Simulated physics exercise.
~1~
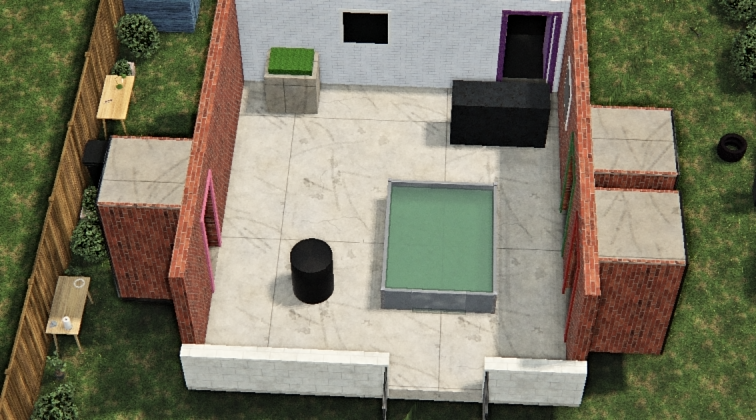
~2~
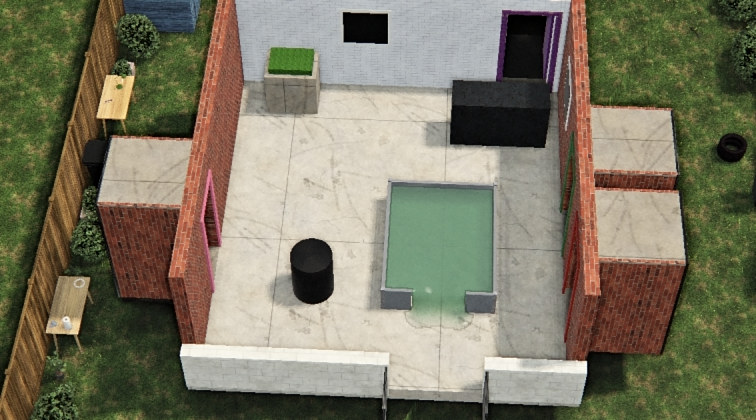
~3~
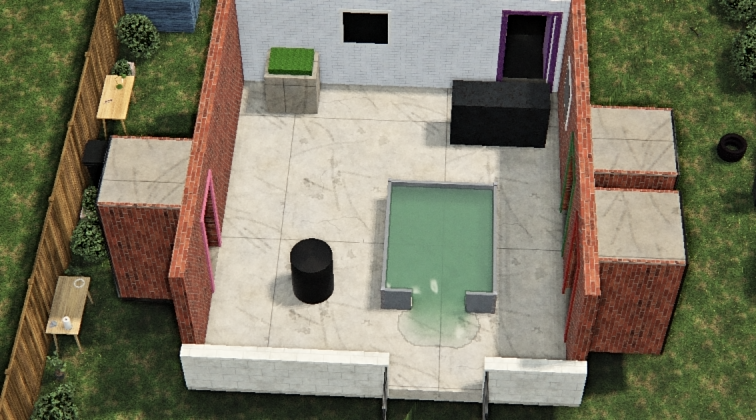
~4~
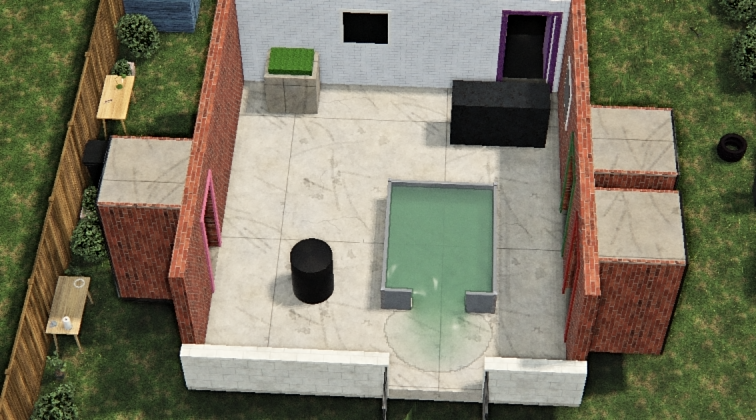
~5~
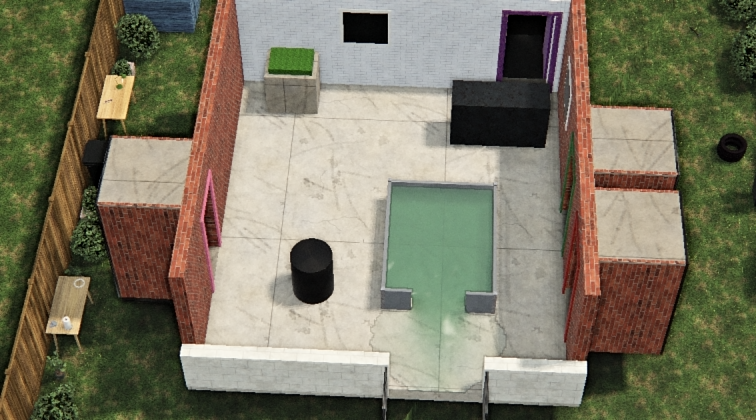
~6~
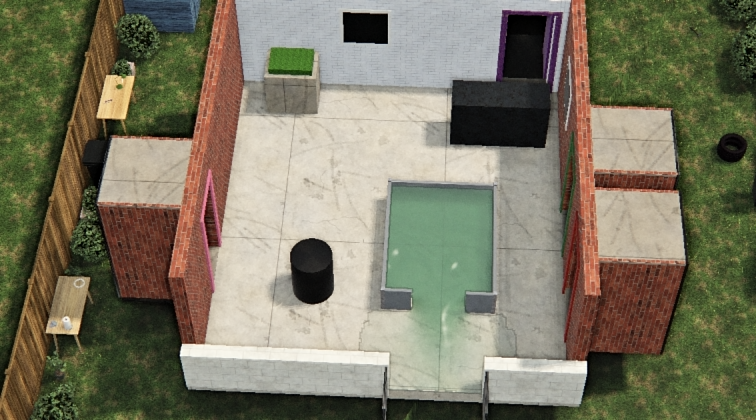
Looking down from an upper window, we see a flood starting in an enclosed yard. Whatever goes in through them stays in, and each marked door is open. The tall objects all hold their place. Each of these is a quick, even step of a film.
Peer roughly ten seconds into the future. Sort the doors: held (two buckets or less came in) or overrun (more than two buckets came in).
Sorted: Purple door held, green door held, pink door held, red door held.
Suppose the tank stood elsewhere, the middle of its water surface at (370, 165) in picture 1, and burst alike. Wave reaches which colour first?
That would be the one in pink.
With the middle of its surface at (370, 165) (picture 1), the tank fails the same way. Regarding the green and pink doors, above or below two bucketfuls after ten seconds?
I'd say the green one remains below and the pink one runs past the limit.
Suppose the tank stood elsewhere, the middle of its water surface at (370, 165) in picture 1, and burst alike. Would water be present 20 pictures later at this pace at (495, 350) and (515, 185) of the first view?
In that order: Submerged and untouched.
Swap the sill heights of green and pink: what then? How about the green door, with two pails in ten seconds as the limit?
My reading: Green door takes less.
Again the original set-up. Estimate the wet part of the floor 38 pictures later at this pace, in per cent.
40 %.
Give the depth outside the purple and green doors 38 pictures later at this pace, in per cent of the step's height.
Estimate, in order: 0 and 10 percent.
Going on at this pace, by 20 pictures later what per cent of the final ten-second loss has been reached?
Close to 50 %.
A moment on, water covers 10 % of the floor; the purple door not reached, the green door not reached, the pink door not reached, the red door not reached.
Next, water covers 15 % of the floor; the purple door not reached, the green door not reached, the pink door not reached, the red door not reached.
Then, water covers 25 % of the floor; the purple door not reached, the green door not reached, the pink door not reached, the red door wet at the sill, nothing in.
Later, water covers 40 % of the floor; the purple door not reached, the green door wet at the sill, nothing in, the pink door wet at the sill, nothing in, the red door wet at the sill, nothing in.
In the end, water covers 45 % of the floor; the purple door not reached, the green door wet at the sill, nothing in, the pink door wet at the sill, nothing in, the red door wet at the sill, nothing in.
